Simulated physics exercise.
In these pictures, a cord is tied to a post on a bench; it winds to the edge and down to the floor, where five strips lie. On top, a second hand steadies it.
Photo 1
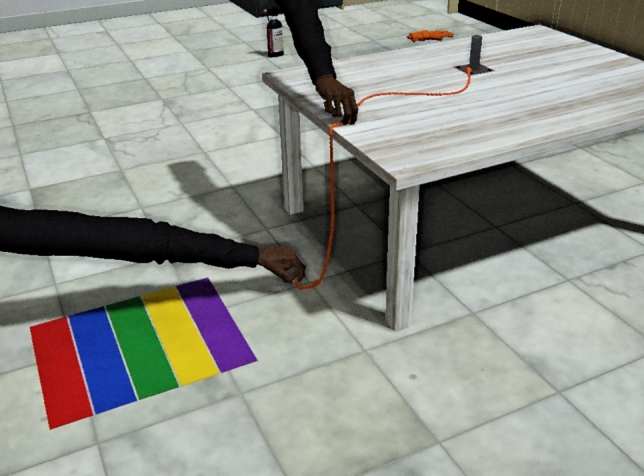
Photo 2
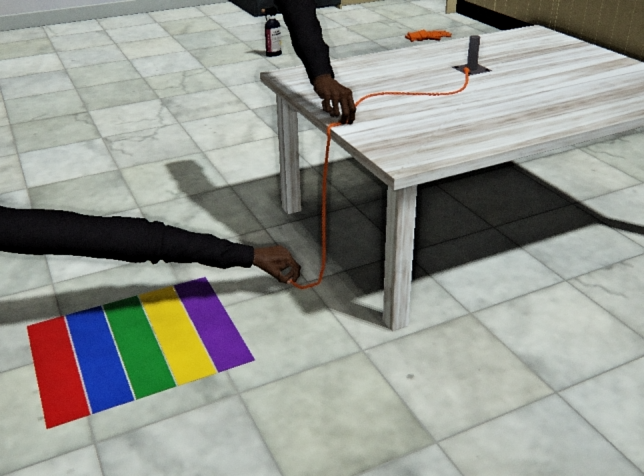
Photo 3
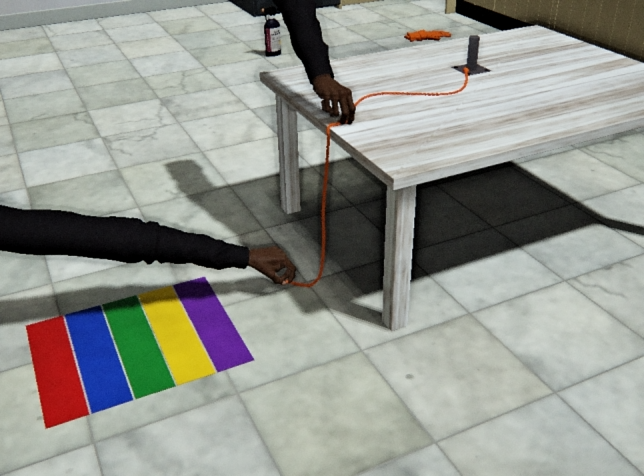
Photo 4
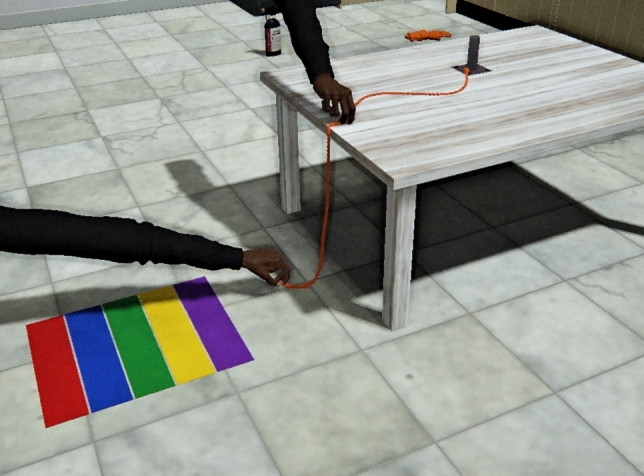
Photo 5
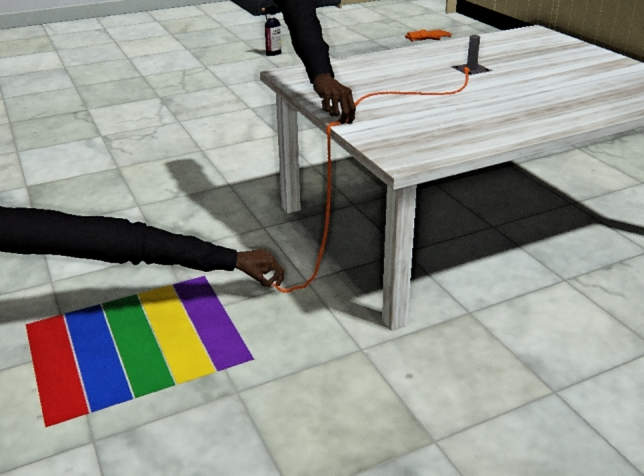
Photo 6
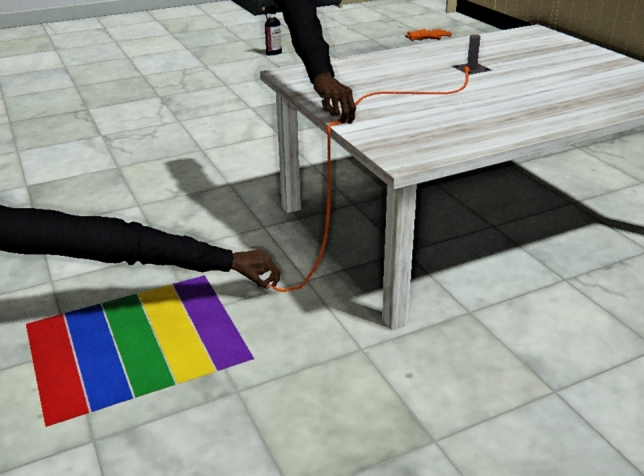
To begin with, one hand pins an orange cord at the edge of a pale wooden table while another holds its hanging end near the floor, right of five coloured strips. The lower hand then draws the end slightly leftward toward the purple strip, while the upper hand stays in place.
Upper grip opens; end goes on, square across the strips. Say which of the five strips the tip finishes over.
Green.
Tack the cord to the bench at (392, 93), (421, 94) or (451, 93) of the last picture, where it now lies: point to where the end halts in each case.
In order: (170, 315), then (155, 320), then (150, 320).
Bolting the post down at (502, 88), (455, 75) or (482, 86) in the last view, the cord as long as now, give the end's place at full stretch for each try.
Try by try: (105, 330), (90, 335) and (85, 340).
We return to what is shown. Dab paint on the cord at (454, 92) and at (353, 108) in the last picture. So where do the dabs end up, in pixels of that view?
Result - first point (419, 86), second point (326, 119).
A little later, end near (191, 308); over purple.
Next, end near (150, 319); over green.
When it is tight, end near (125, 327); over green. Over green.
